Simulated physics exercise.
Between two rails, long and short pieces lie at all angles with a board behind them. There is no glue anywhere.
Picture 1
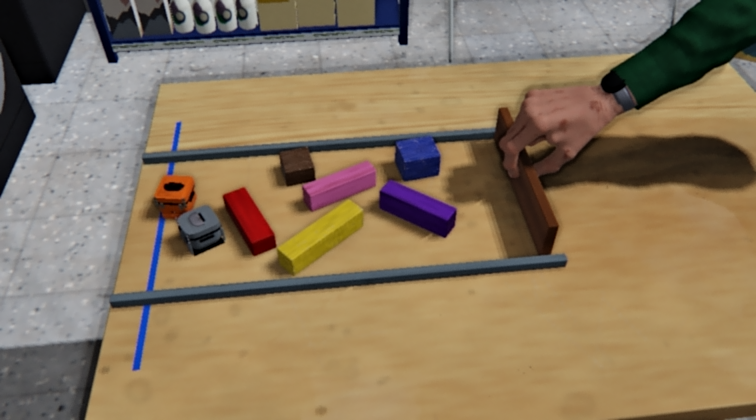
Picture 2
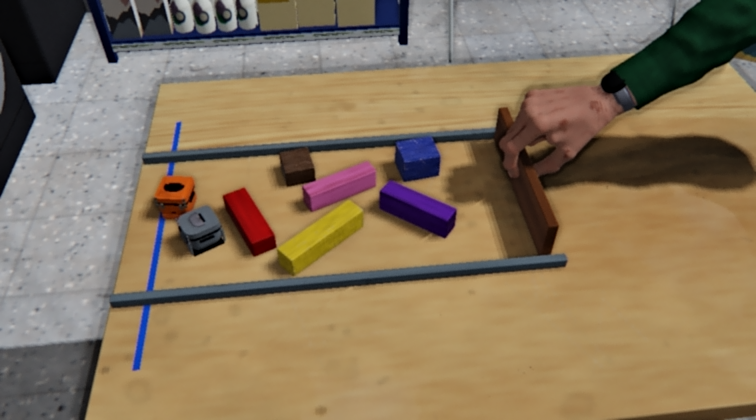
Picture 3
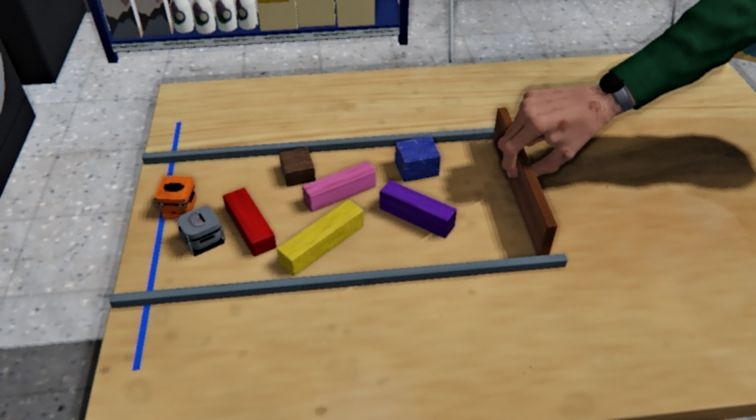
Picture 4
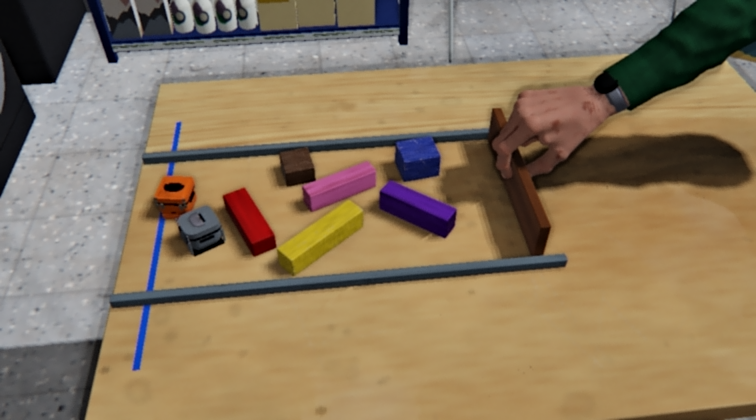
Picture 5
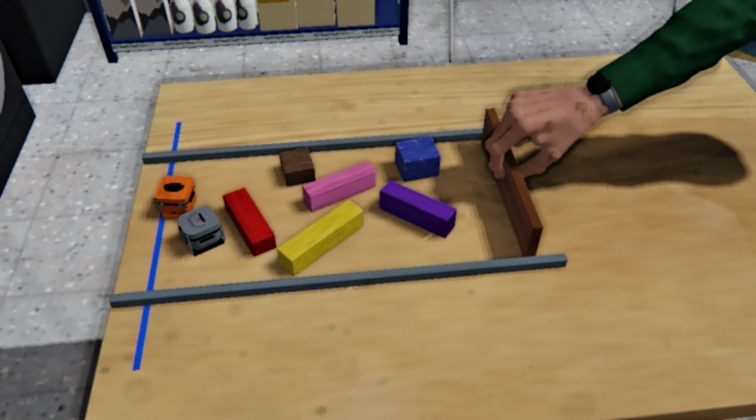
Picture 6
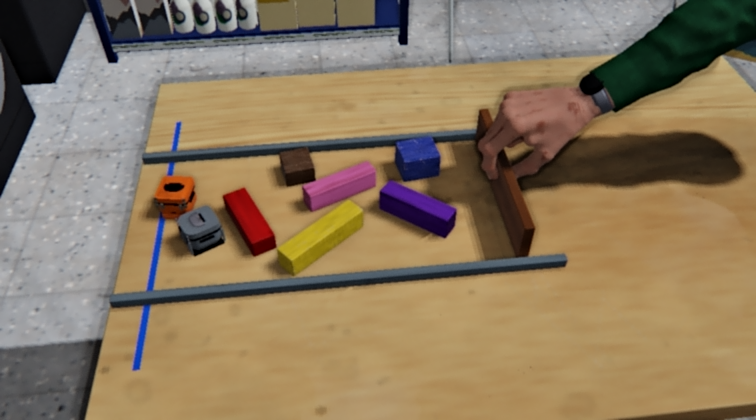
On a wooden tabletop between two rails, a hand slides a brown board slightly left behind scattered coloured blocks lying still.
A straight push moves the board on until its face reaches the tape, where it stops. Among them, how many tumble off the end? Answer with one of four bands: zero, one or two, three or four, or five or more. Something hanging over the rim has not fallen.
Five or more.
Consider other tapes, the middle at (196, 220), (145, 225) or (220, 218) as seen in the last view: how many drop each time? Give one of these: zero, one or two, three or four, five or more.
Going tape by tape, I get three or four, then 5 or more, then one to two.
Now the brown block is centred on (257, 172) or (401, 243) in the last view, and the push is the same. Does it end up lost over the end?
Going place by place: Over the edge, then safe on top.
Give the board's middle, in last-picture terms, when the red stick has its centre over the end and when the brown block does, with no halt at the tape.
I'd put it close to (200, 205), and close to (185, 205) for the other one.
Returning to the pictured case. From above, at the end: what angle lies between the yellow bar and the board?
The angle comes out near 0 degrees.
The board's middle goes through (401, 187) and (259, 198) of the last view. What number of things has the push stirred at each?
That makes 3 at the first spot and 8 at the second.
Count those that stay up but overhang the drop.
2 in all.
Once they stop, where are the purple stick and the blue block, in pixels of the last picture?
The purple stick at (147, 224), the blue block at (146, 176).
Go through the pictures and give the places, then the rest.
In the first frame, orange case (177, 197); grey case (201, 230); red stick (249, 221); board (523, 177); tape (161, 223).
In the second frame, grey case (201, 230); purple stick (417, 209).
In the third frame, red stick (249, 221); board (521, 177).
In the fourth frame, orange case (177, 197); pink stick (340, 186).
In the fifth frame, grey case (201, 230); yellow bar (322, 237).
In the sixth frame, orange case (177, 197); grey case (201, 230); red stick (249, 221); board (502, 179); tape (161, 223).
Early on, none off yet; orange case at rest near (177, 197); grey case at rest near (201, 230); red stick at rest near (248, 222).
Finally, the number that fall off is five or more; lost, pink stick, brown block, red stick, grey case and orange case.
